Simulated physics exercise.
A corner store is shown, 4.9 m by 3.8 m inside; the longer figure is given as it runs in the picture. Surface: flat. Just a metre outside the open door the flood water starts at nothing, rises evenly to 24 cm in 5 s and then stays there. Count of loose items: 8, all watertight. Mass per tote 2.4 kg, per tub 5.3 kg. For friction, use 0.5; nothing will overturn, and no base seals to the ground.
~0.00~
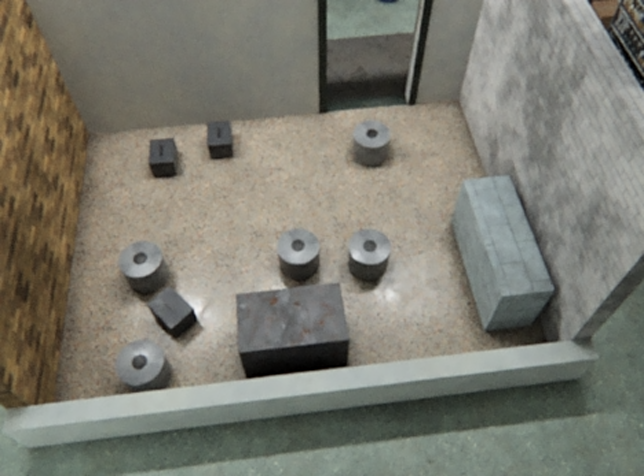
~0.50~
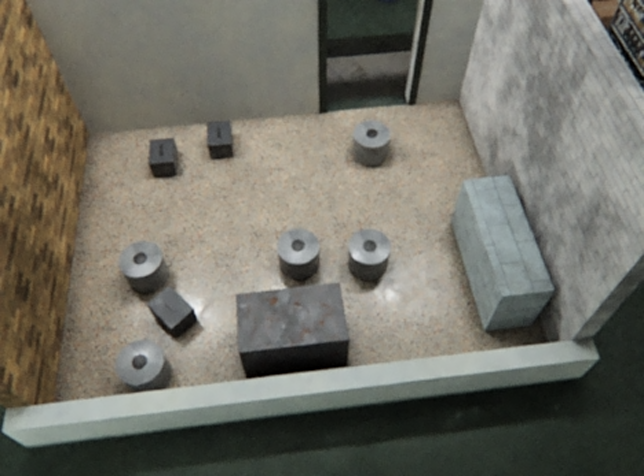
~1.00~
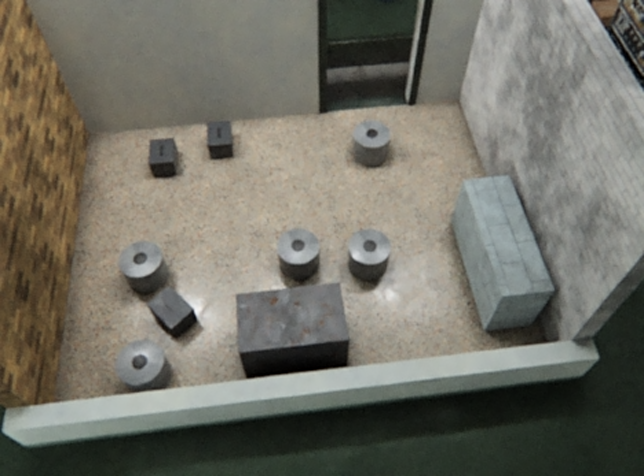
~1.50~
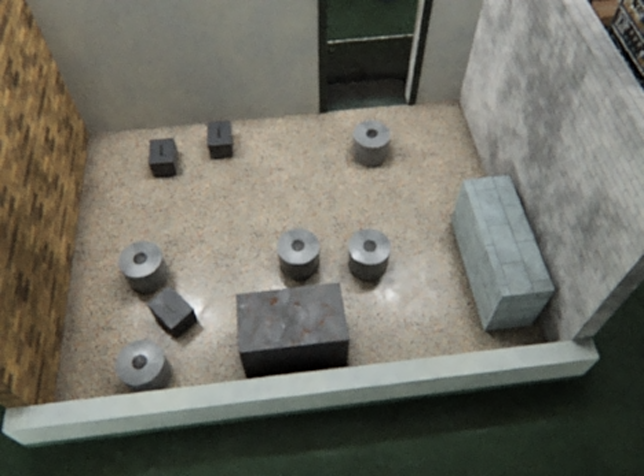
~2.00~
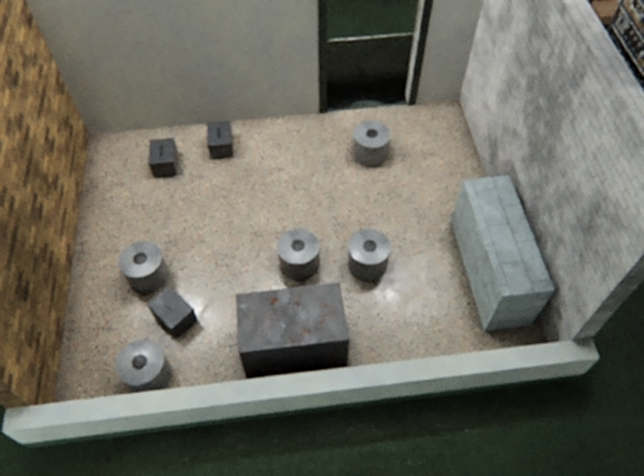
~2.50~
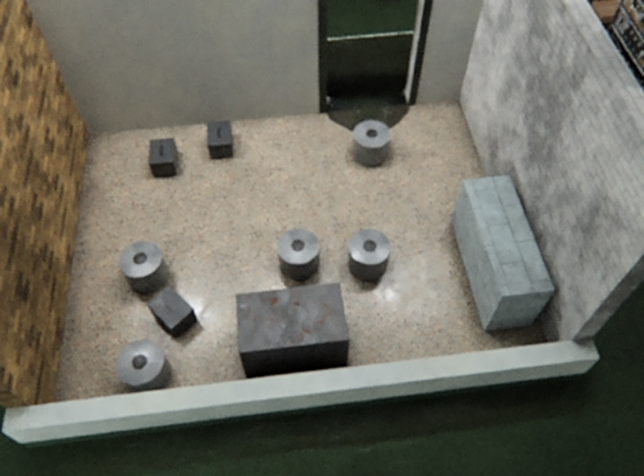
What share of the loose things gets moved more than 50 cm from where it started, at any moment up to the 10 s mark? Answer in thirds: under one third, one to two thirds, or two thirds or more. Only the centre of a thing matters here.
The share is one to two thirds.
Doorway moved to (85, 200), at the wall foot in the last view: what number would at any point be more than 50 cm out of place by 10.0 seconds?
In that case the number is 5.
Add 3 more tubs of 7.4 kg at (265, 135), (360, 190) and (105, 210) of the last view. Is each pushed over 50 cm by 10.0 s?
One by one, in that order: Below it, above it, below it.
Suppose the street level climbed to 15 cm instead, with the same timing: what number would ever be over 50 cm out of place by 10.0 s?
The answer would then be 3.
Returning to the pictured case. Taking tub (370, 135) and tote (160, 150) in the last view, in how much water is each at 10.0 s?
About 16 and 1 cm.
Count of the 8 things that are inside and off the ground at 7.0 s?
At that time, 3.
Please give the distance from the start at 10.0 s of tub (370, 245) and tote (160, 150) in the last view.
120 cm and 0 cm respectively.
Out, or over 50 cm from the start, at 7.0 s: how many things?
By then 3.
After 3.5 s 0 of 8 are over 50 cm from their spots; 0 afloat.
After 4.5 s 1 of 8 are over 50 cm from their spots; 0 afloat.
After 7.0 s 3 of 8 are over 50 cm from their spots; 3 afloat.
After 10.0 s 5 of 8 are over 50 cm from their spots, and 5 have been at some point; 6 afloat.
